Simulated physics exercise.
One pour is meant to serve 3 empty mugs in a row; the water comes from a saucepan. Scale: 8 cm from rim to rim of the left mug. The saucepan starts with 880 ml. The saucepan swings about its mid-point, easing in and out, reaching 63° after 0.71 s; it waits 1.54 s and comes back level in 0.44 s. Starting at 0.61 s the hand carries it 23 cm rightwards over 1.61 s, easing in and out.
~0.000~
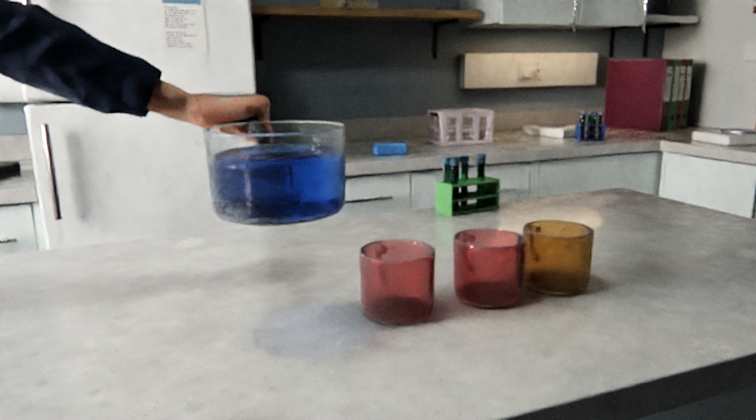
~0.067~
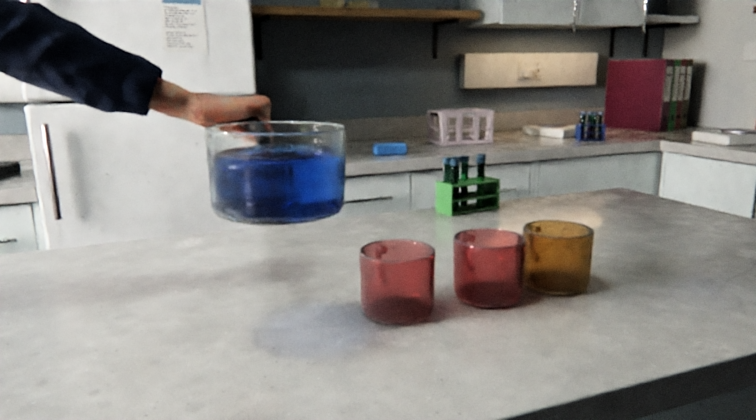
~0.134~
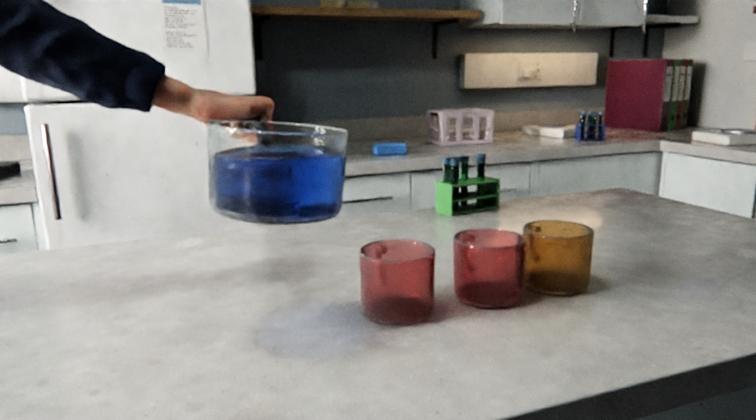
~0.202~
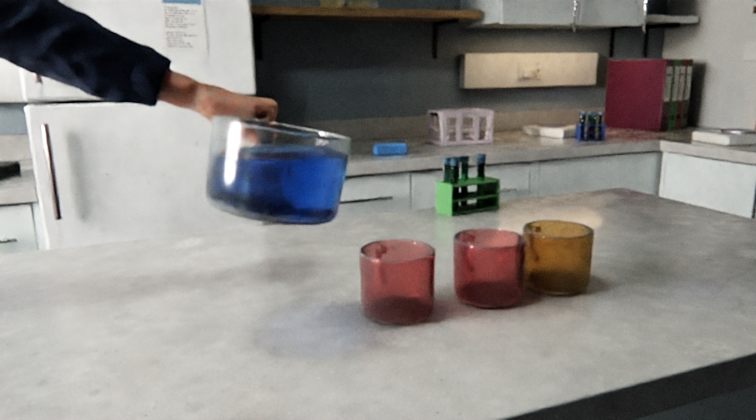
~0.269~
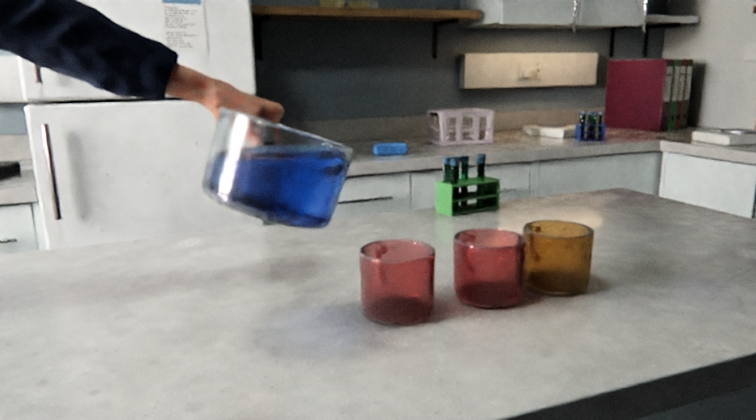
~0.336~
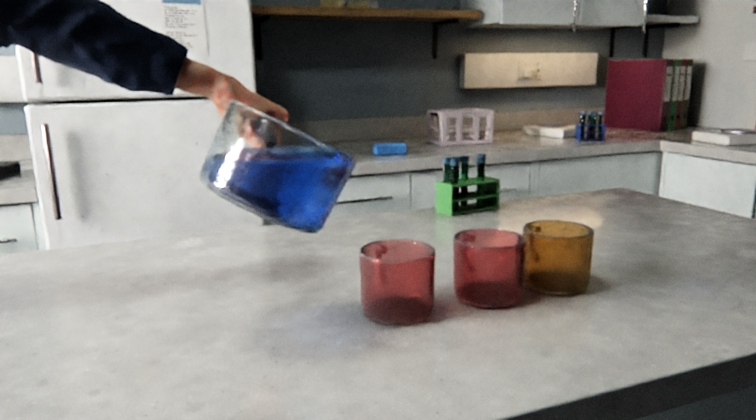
A hand holding a clear glass pan of blue liquid, gradually tilting it rightwards beside two red cups and an amber one.
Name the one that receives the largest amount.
The left one ends up with the most.
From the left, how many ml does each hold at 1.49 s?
About 340 ml left, 10 ml middle, 0 ml right.
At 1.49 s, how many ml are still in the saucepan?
Some 240 ml.
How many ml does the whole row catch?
About 400 ml.
Then, 1.00 s in, the tilt is 63° and from the left they hold 315 ml, 0 ml, 0 ml, the saucepan 340 ml, and 80 ml is on the work surface.
Then, 1.49 s in, the tilt is 63° and from the left they hold 345 ml, 10 ml, 0 ml, the saucepan 240 ml, and 265 ml is on the work surface.
Then, 2.00 s in, the tilt is 63° and from the left they hold 345 ml, 55 ml, 0 ml, the saucepan 195 ml, and 275 ml is on the work surface.
Then, 2.56 s in, the tilt is 13° and from the left they hold 345 ml, 55 ml, 0 ml, the saucepan 175 ml, and 300 ml is on the work surface.
Finally, from the left they hold 345 ml, 55 ml, 0 ml, the saucepan 175 ml, and 300 ml is on the work surface.
